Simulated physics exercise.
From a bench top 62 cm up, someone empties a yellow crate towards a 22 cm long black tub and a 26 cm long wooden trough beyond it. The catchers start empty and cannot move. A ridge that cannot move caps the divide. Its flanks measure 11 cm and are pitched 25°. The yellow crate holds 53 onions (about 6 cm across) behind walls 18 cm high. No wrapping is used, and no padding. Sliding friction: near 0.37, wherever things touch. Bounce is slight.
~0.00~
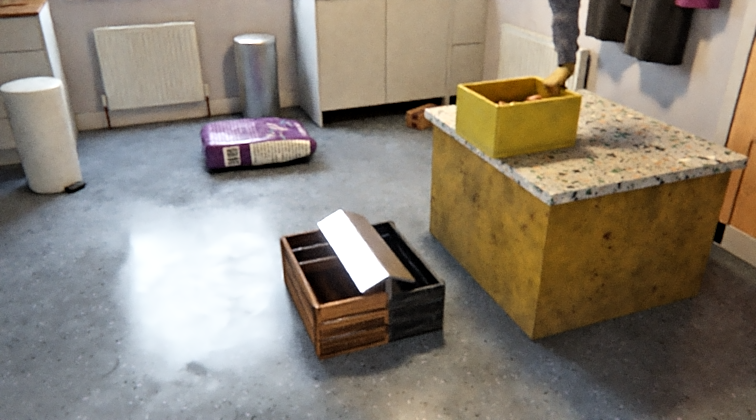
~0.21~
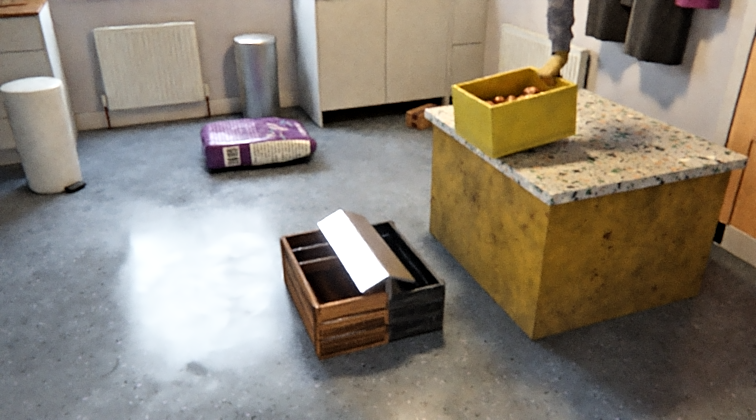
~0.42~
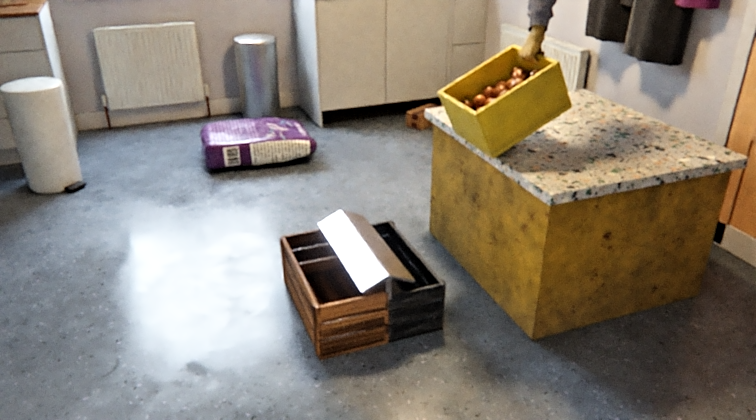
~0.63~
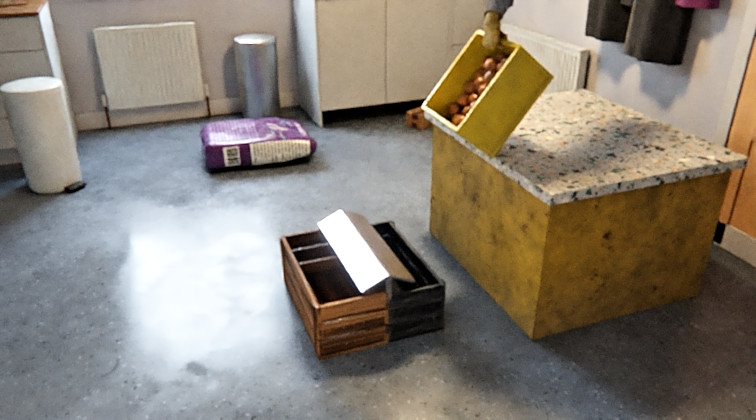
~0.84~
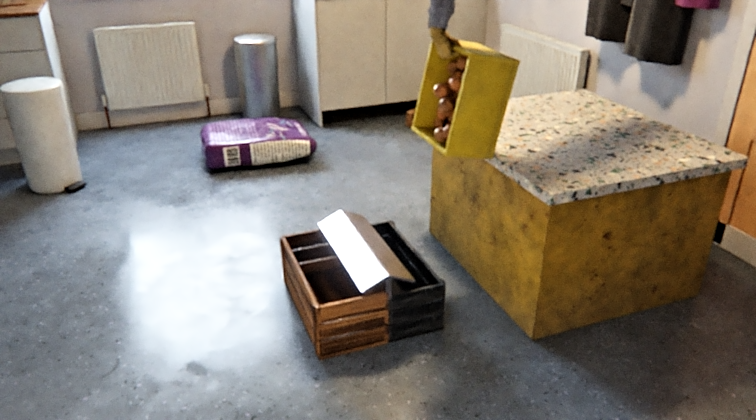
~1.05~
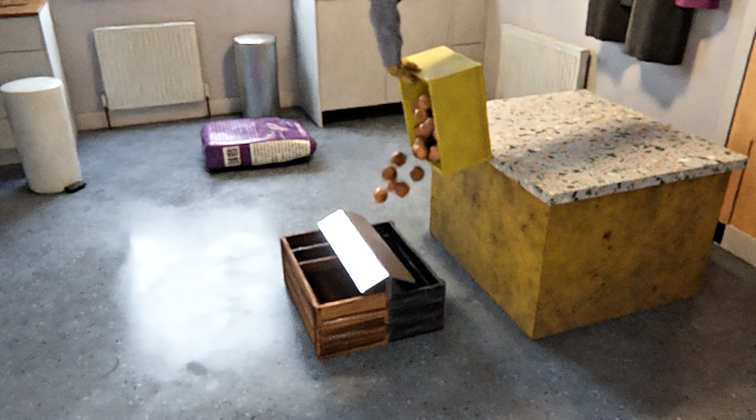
In a utility room, a gloved hand lifting a yellow crate off a speckled counter and tilting it leftward, brown onions tumbling out.
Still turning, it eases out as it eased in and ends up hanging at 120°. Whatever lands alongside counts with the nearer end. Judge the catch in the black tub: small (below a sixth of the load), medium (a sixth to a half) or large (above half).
Large.
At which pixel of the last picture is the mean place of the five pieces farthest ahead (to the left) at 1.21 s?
Around pixel (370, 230).
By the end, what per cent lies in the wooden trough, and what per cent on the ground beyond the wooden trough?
10 and 5 %.
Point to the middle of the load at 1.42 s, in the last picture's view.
You'd find the load's middle at roughly (400, 227).
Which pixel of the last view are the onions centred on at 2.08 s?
(394, 289).
After 1.21 s, tilt 114°; 32 still in the yellow crate, 4 in the black tub and 17 in the air.
After 1.42 s, tilt 120°; 7 still in the yellow crate, 10 in the black tub, 1 on the ground short of the black tub and 35 in the air.
After 1.71 s, tilt 120°; 33 in the black tub, 4 in the wooden trough, 4 on the ground short of the black tub, 2 on the ground beyond the wooden trough and 10 in the air.
Final count (at 2.08 s), 38 in the black tub, 4 in the wooden trough, 9 on the ground short of the black tub and 2 on the ground beyond the wooden trough. Asked share, 38 of 53, 72 per cent.
